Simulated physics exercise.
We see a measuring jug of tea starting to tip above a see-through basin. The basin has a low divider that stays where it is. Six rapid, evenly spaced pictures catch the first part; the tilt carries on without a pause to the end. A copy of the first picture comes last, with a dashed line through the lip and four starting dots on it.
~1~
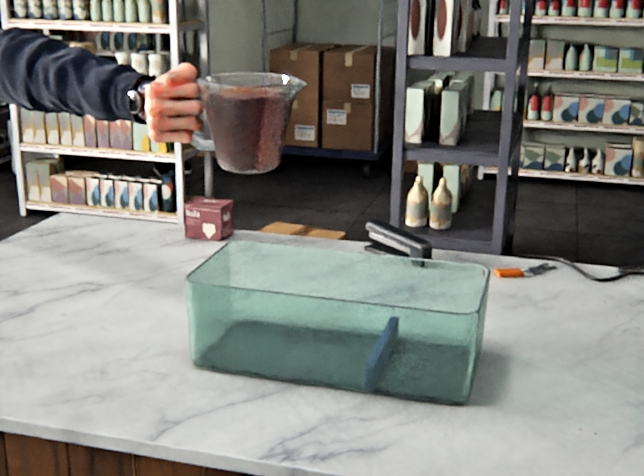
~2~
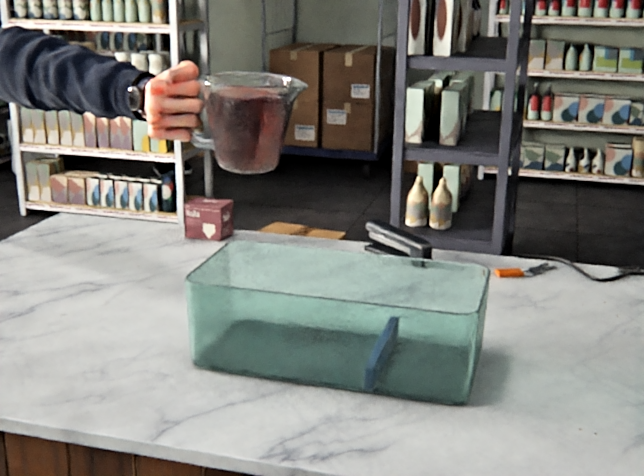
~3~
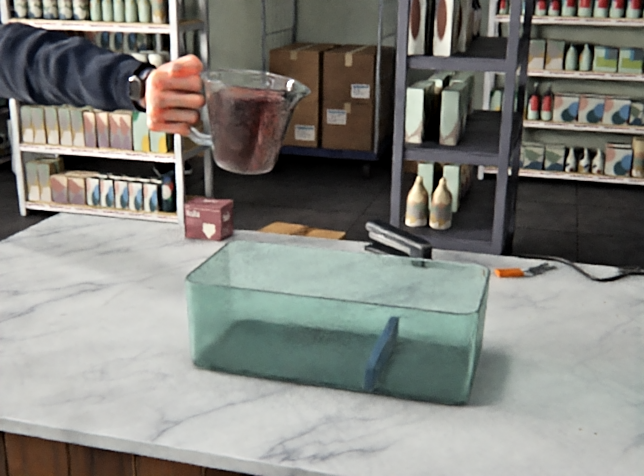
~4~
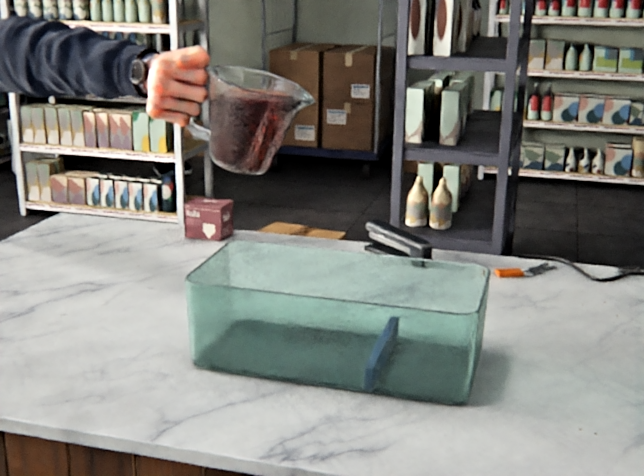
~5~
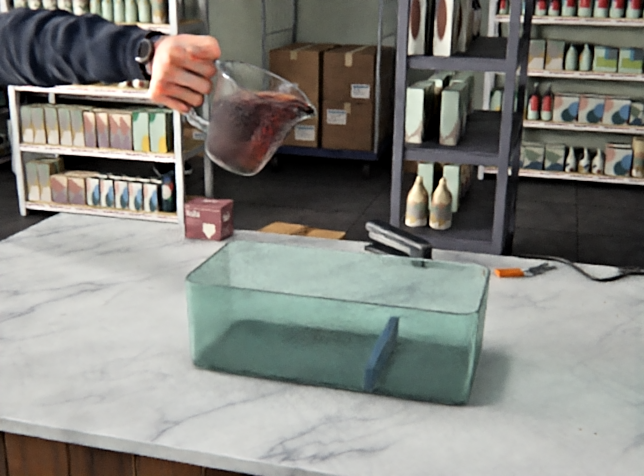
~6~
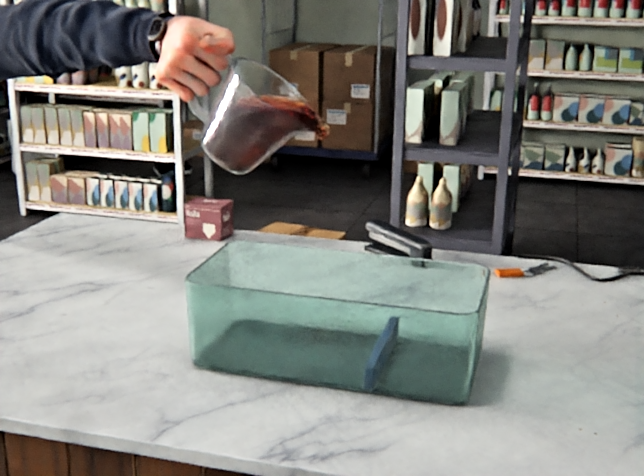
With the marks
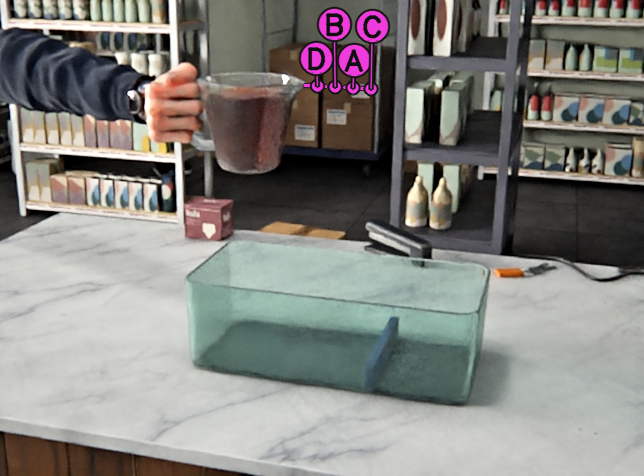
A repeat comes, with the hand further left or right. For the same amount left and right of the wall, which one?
B beats the others.
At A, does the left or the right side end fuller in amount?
The right side.
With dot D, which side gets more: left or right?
The left one.
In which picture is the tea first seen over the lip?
In picture 6.
In magenta, A at (352, 87); B at (335, 86); C at (371, 88); D at (317, 86).
With A, about 26 % ends left of the wall and 71 % right of it; 3 % is lost outside.
With B, about 51 % ends left of the wall and 47 % right of it.
With C, about 21 % ends left of the wall and 76 % right of it; 3 % is lost outside.
With D, about 73 % ends left of the wall and 22 % right of it; 5 % is lost outside.
